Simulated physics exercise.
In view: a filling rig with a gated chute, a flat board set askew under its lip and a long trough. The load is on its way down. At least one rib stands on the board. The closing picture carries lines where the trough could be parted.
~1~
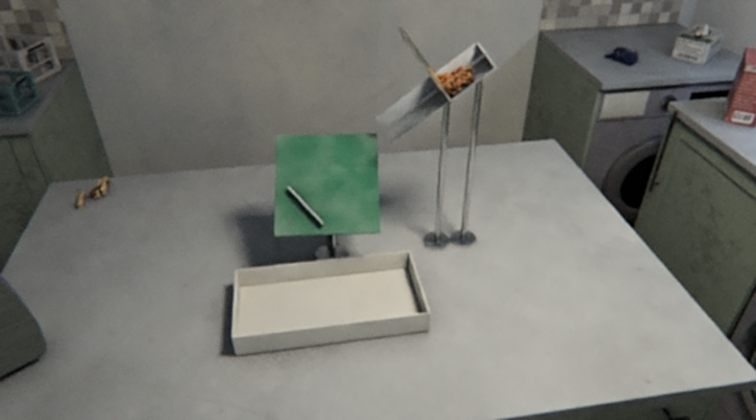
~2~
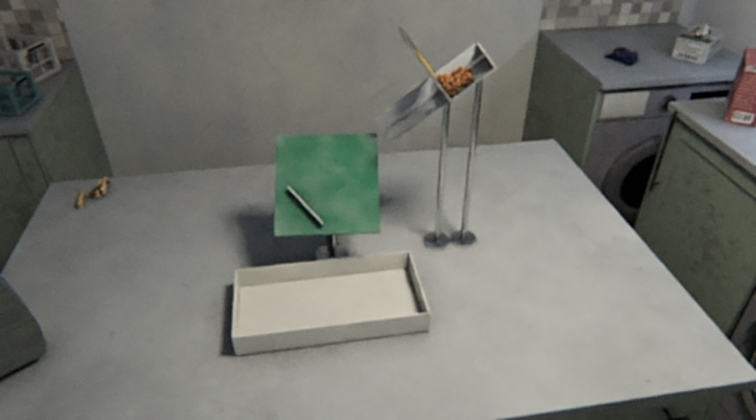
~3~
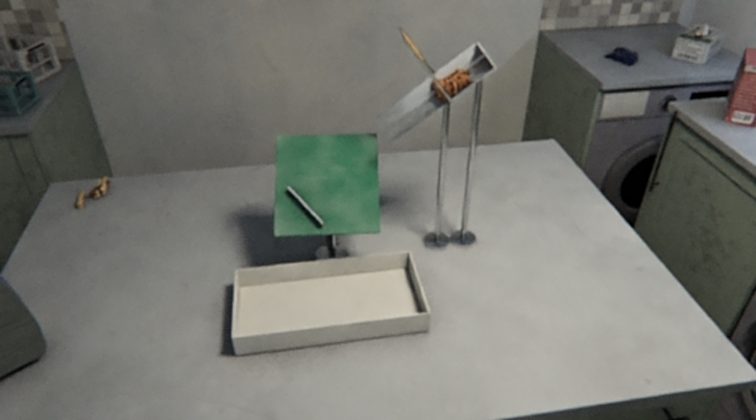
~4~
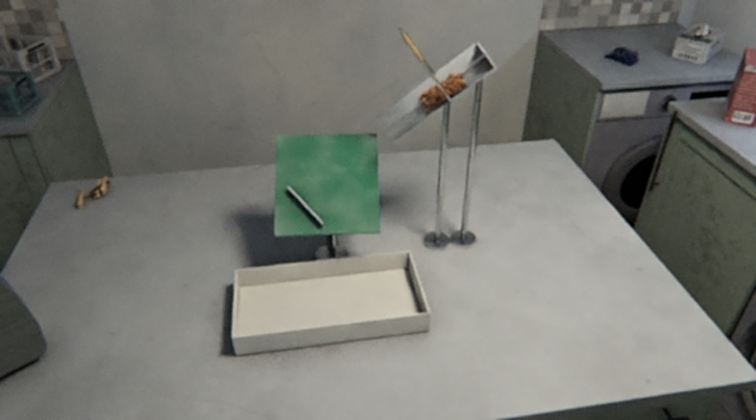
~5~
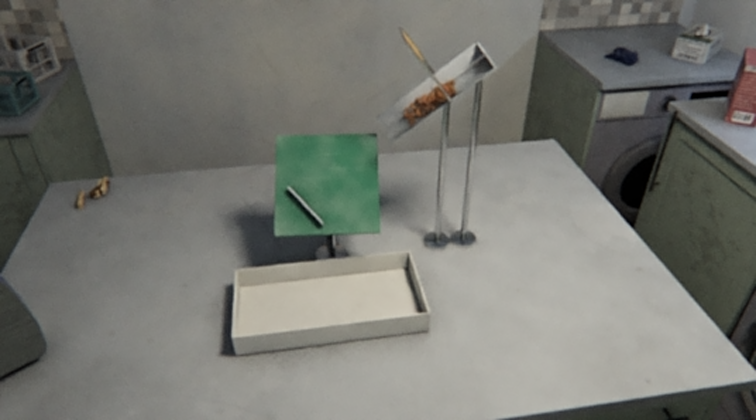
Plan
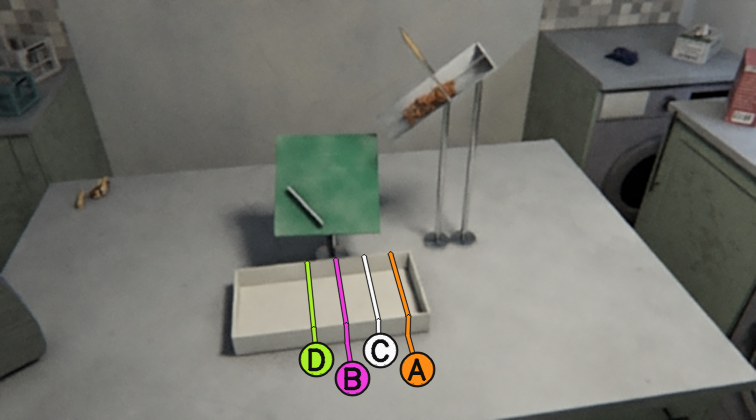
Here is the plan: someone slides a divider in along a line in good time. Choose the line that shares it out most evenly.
Go for B.
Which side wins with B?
Right.
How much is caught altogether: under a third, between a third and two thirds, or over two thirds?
It is over two thirds.
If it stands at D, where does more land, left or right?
The right side.
On the marked copy, line A crosses the front rim at (408, 315); line B crosses the front rim at (346, 323); line C crosses the front rim at (378, 319); line D crosses the front rim at (313, 327).
Choosing A, of what is caught, the whole lot on the left of the divider, none at all on the right.
Choosing B, of what is caught, close to a third on the left of the divider, close to two thirds on the right.
Choosing C, of what is caught, the whole lot on the left of the divider, none at all on the right.
Choosing D, of what is caught, none at all on the left of the divider, the whole lot on the right.
